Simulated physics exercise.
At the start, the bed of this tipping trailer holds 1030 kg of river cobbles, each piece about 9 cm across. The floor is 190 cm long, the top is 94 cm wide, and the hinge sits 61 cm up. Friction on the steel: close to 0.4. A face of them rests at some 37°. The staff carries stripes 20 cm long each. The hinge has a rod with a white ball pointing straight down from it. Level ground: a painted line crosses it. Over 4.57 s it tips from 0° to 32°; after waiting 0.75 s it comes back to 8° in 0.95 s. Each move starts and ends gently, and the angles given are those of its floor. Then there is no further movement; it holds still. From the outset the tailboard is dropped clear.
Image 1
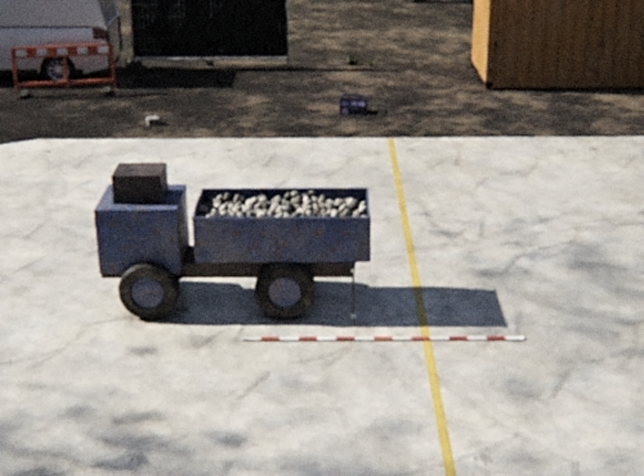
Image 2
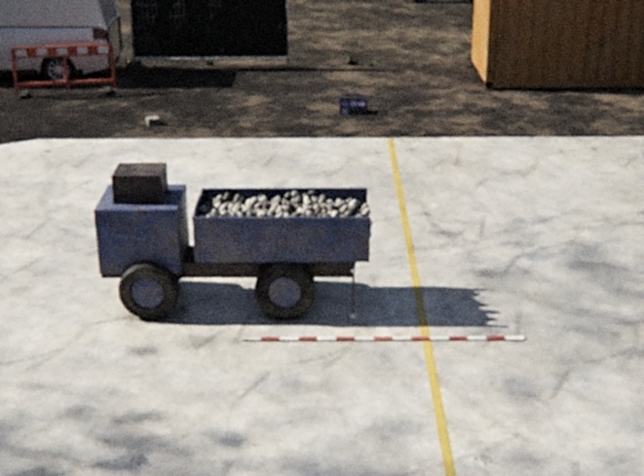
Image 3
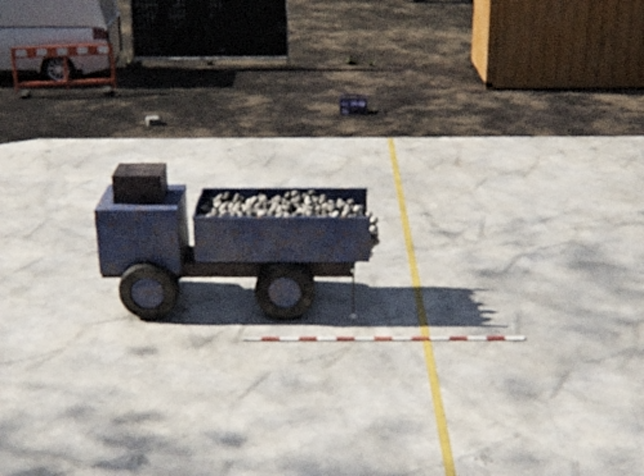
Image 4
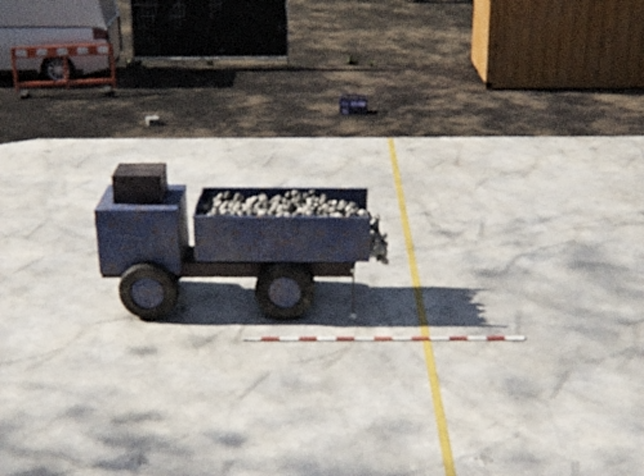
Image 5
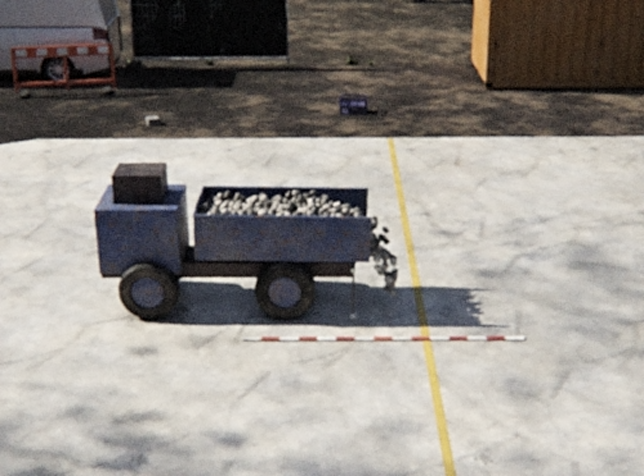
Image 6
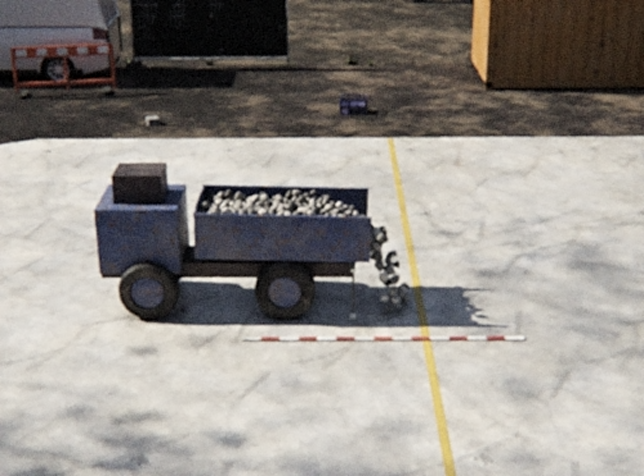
A blue trailer with dark wheels and an open bed of pale river cobbles stands on sunlit, pale paving, seen side-on from slightly above. A yellow line crosses the ground to its right, a red-and-white staff lies in front, and a barrier, white vehicle and yellow-brown container stand behind. Cobbles spill from the bed's right end in a thin stream to the ground, while the camera stays still.
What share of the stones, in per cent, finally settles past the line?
45 %.
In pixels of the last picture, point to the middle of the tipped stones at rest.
(414, 290).
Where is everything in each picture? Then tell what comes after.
Lip at (370, 261), floor tilted 0°, highest stones at (304, 200), in the first picture.
Lip at (370, 261), floor tilted 0°, highest stones at (304, 201), in the second picture.
The bed is at 0°, its lip at (370, 261); the top of the load is at (297, 201); 2 % has left, in the third picture.
The bed is at 1°, its lip at (370, 261); the top of the load is at (274, 200); 4 % has left, in the fourth picture.
The bed is at 1°, its lip at (370, 262); the top of the load is at (265, 198); 5 % has left, in the fifth picture.
The bed is at 2°, its lip at (370, 262); the top of the load is at (256, 197); 6 % has left, in the sixth picture.
A little later the floor is at 27°; 53 % in the bed, 35 % short of the line, 12 % past the line; the foremost stones are at (459, 294).
Then the floor is at 32°; 5 % in the bed, 55 % short of the line, 40 % past the line; the foremost stones are at (510, 301).
Later still the floor is at 8°; 0 % in the bed, 55 % short of the line, 45 % past the line; the foremost stones are at (523, 307).
In the end the floor is at 8°; 0 % in the bed, 55 % short of the line, 45 % past the line; the foremost stones are at (523, 307).
